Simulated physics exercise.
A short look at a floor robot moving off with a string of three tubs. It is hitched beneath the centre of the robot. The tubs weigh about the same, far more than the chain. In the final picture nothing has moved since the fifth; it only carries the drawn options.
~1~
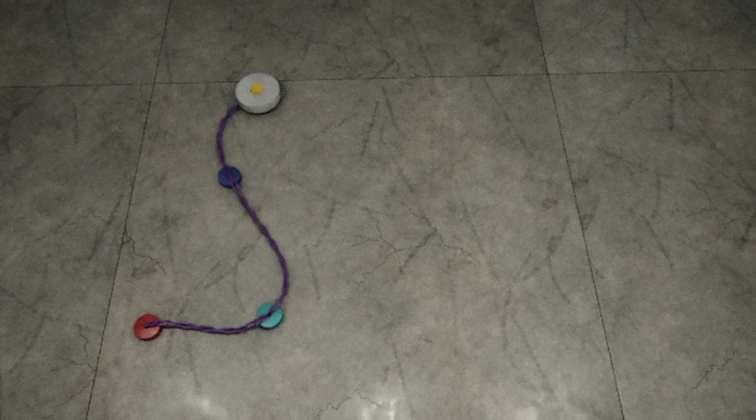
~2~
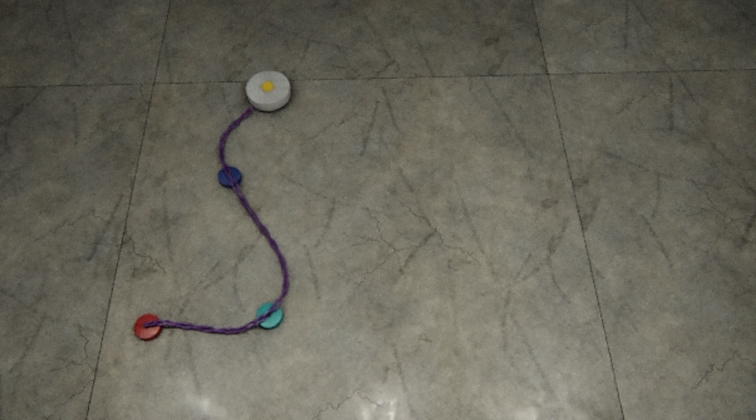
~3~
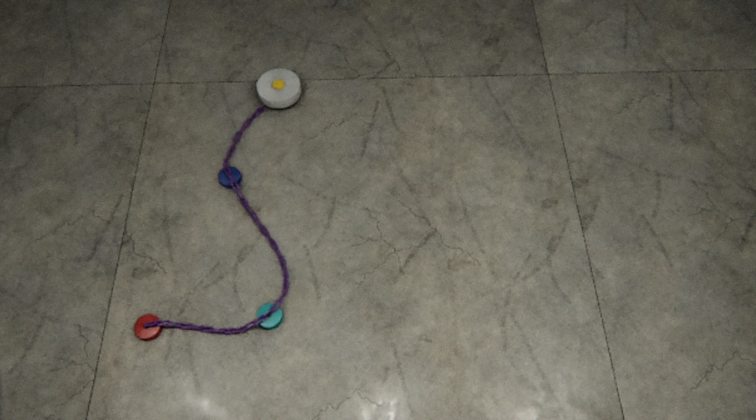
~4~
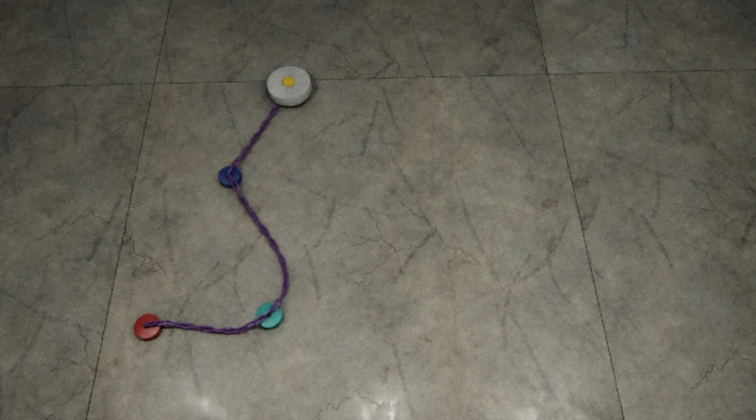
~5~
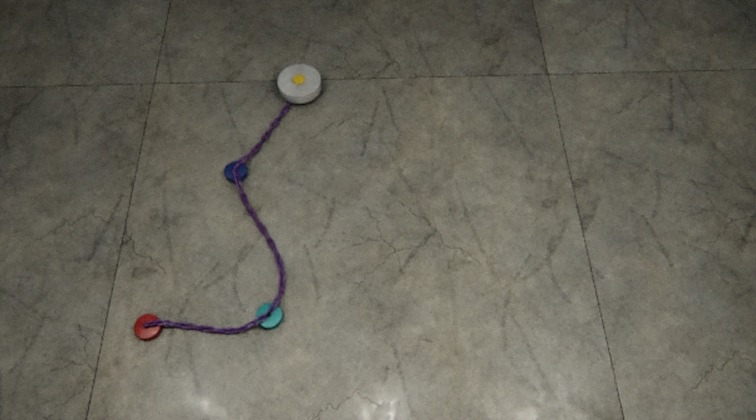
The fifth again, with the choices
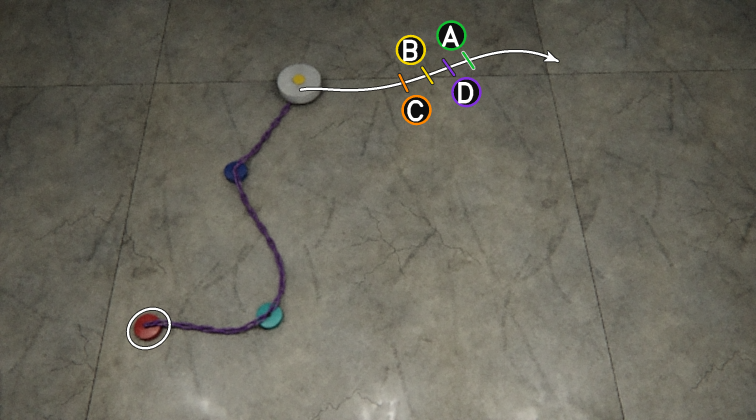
A round white robot with a yellow dot slid a short way right, drawing the slack purple cord straight and then shifting the blue tub slightly, while the turquoise and red tubs stayed put.
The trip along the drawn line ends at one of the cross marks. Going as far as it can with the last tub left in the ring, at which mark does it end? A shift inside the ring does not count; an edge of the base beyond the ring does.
Stop at B.
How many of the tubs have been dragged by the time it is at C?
Two.
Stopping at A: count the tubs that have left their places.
By then, three.
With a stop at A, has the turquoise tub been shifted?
Yes.
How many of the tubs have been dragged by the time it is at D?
Three.
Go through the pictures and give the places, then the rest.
The first picture shows red tub (148, 327); turquoise tub (269, 316); blue tub (229, 176).
The second picture shows robot (269, 92); red tub (148, 327).
The third picture shows robot (279, 89); blue tub (229, 176).
The fourth picture shows robot (290, 87); blue tub (230, 176); turquoise tub (269, 316).
The fifth picture shows robot (300, 85); blue tub (236, 171); turquoise tub (269, 316); red tub (148, 327).
On the marked copy, A at (468, 60); B at (427, 75); C at (403, 83); D at (449, 67); the ring at (149, 328); the route from (301, 90) via (437, 72) to (558, 61).
Following B. Soon after the start, robot (346, 85); red tub (148, 327); turquoise tub (269, 316); blue tub (265, 160).
Later, robot (392, 81); red tub (148, 327); turquoise tub (268, 305); blue tub (312, 153).
In the end, robot (428, 70); red tub (149, 326); turquoise tub (266, 276); blue tub (353, 142); the ringed tub at the far end is still in its ring.
As for the rest, A drags the last tub to (186, 304); C is safe but short; D drags the last tub to (165, 319).
